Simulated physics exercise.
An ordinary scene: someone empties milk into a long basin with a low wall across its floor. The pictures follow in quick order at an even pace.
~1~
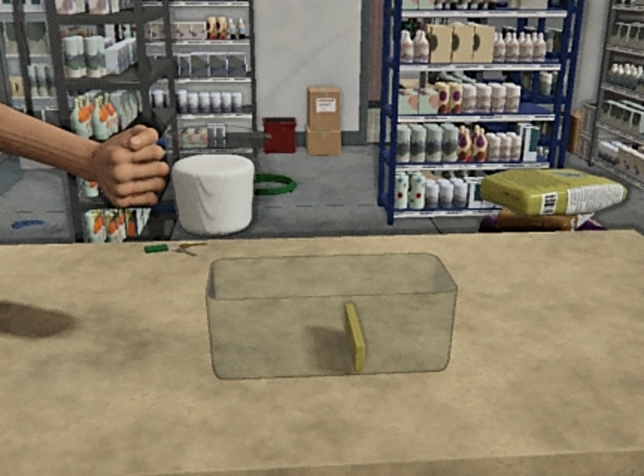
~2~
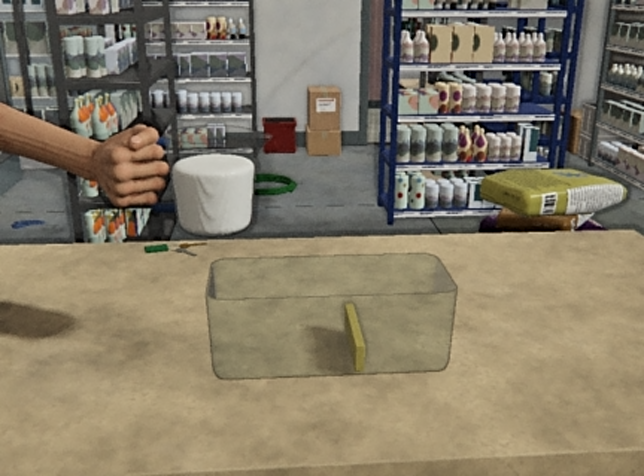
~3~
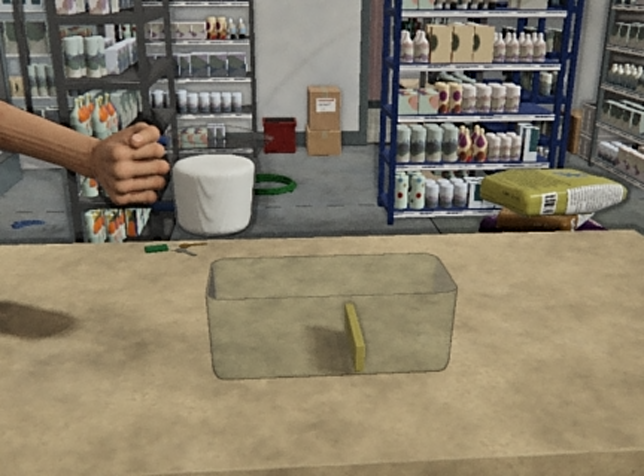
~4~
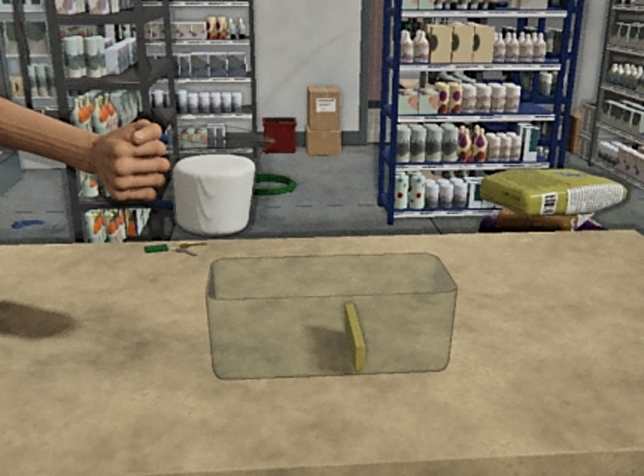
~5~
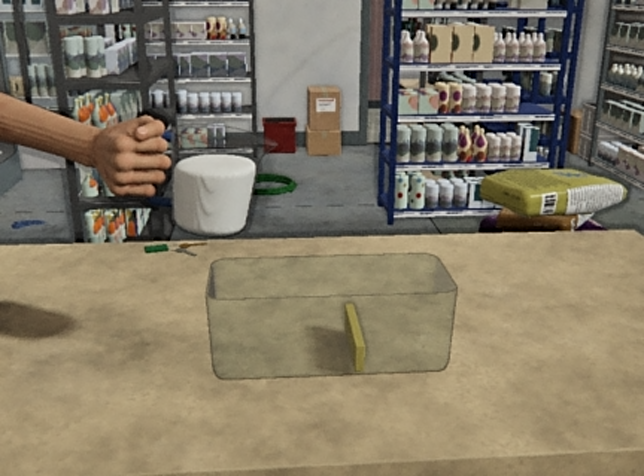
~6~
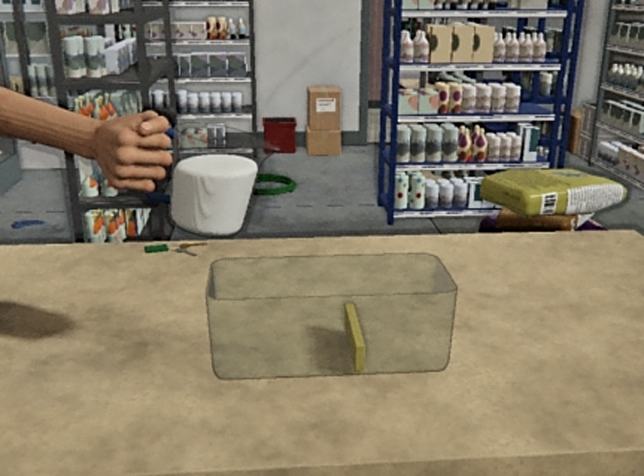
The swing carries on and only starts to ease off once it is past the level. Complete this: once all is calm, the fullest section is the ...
The fullest section is the left one.
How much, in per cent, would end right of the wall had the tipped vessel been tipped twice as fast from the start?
Around 10 per cent ends up there.
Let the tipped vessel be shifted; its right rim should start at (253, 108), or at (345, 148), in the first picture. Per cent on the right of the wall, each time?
Near 10 per cent for the first start, near 80 per cent for the second.
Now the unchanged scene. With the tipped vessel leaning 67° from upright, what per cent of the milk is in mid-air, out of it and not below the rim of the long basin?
Airborne share: Approx. 10 %.
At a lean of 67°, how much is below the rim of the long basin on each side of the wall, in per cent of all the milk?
About 5 per cent on the left and 0 on the right.
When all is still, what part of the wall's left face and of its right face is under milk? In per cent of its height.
Left 60 per cent, right 10.
A moment on, the tilt is 67° and 85 per cent is still to pour, 3 is left of the wall and 0 right of it.
Next, the tilt is 105° and 17 per cent is still to pour, 67 is left of the wall and 2 right of it.
Then the tilt is 117° and 0 per cent is still to pour, 92 is left of the wall and 6 right of it.
Later the tilt is 117° and 0 per cent is still to pour, 92 is left of the wall and 6 right of it.
At rest 92 per cent lies left of the wall, 6 right of it and 2 outside.
